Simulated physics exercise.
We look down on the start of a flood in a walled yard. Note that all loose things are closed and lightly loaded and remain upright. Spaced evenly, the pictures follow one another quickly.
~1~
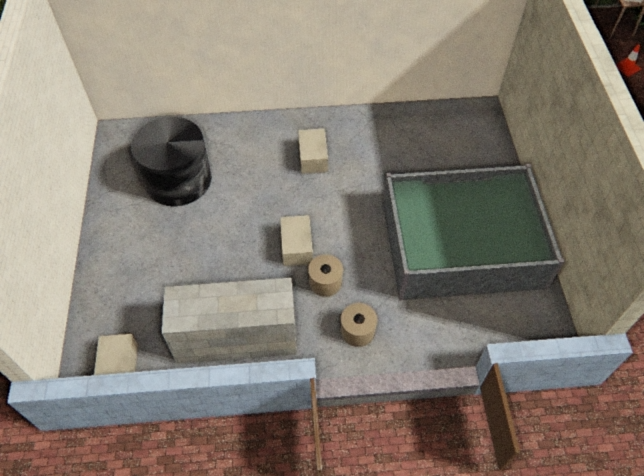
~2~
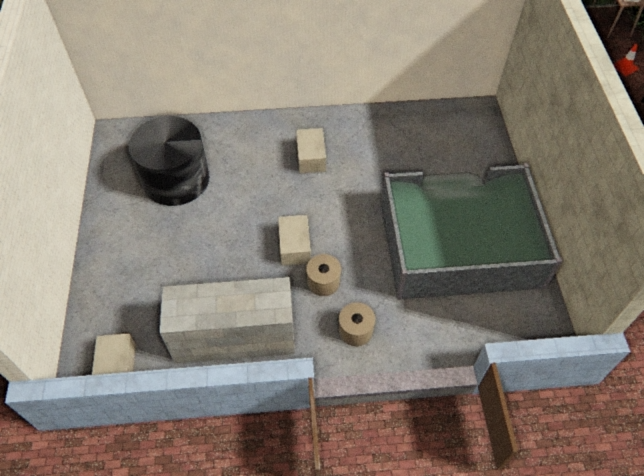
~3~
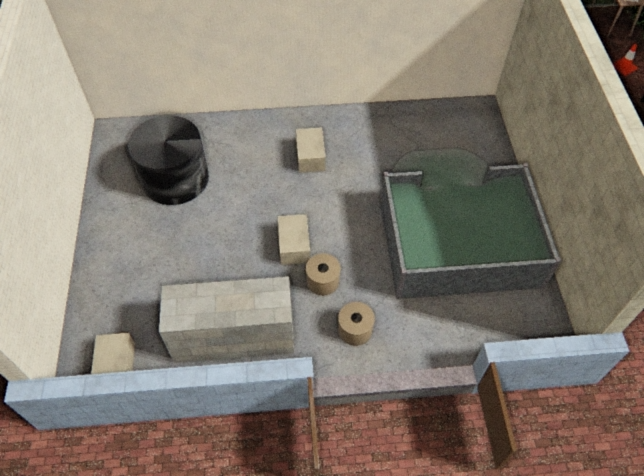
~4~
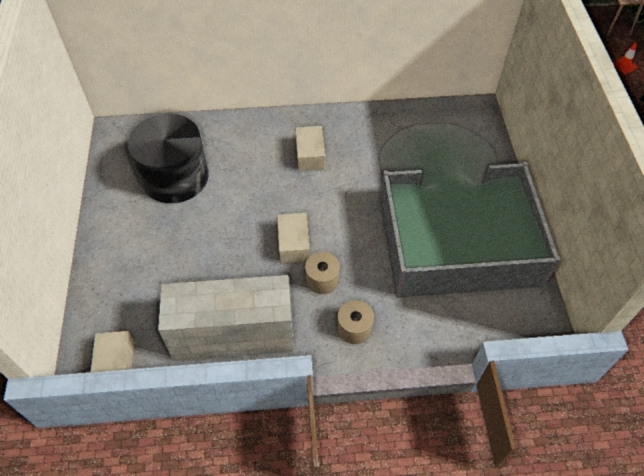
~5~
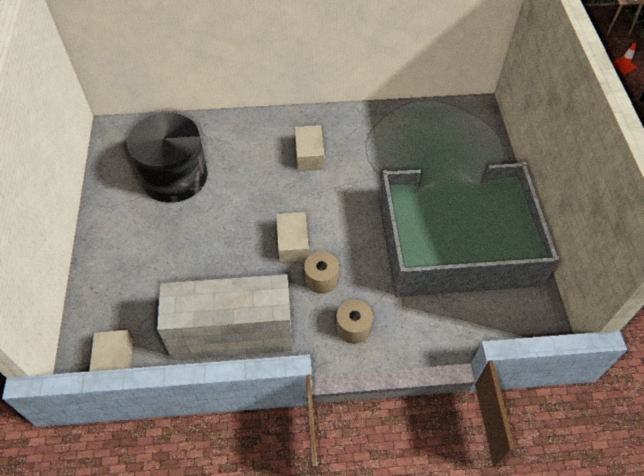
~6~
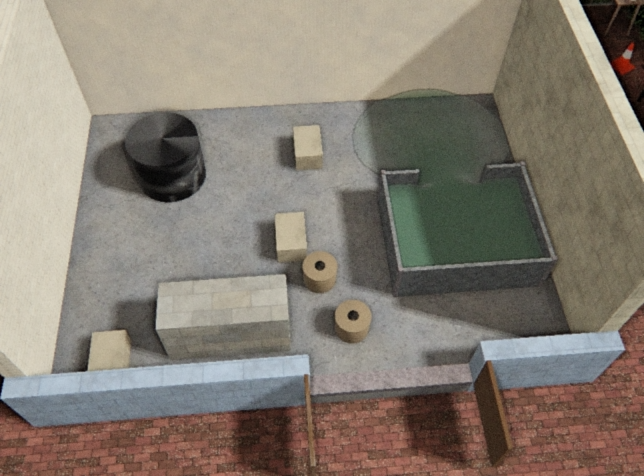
Green water poured through a gap that opened in the back wall of a gray tank and spread in a widening sheet across the yard floor, while the tubs and blocks stayed put.
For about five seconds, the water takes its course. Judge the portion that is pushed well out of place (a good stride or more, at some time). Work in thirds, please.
My answer: Not even a third.
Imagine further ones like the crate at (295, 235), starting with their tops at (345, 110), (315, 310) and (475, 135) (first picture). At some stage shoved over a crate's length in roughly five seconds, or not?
Shoved clear, stays put, shoved clear.
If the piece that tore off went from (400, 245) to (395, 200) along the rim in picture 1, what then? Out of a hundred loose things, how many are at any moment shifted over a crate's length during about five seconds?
Near 60 in a hundred.
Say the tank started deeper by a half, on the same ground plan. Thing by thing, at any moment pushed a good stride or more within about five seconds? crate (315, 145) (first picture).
Note - that object: Displaced that much.
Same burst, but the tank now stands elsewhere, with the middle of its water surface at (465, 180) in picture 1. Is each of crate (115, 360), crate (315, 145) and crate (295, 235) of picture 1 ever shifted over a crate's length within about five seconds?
One after the other: Not that far, that far or more, short of that.
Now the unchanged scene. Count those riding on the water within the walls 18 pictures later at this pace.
The answer is 0.
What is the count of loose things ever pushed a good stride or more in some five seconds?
I make it 1.
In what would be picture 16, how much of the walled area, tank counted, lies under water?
35 %, give or take.
A moment on, 0 of 5 are well off their spots; 0 afloat.
Next, 0 of 5 are well off their spots; 0 afloat.
Later, 1 of 5 are well off their spots; 0 afloat.
In the end, 1 of 5 are well off their spots, and 1 have been at some point; 0 afloat.
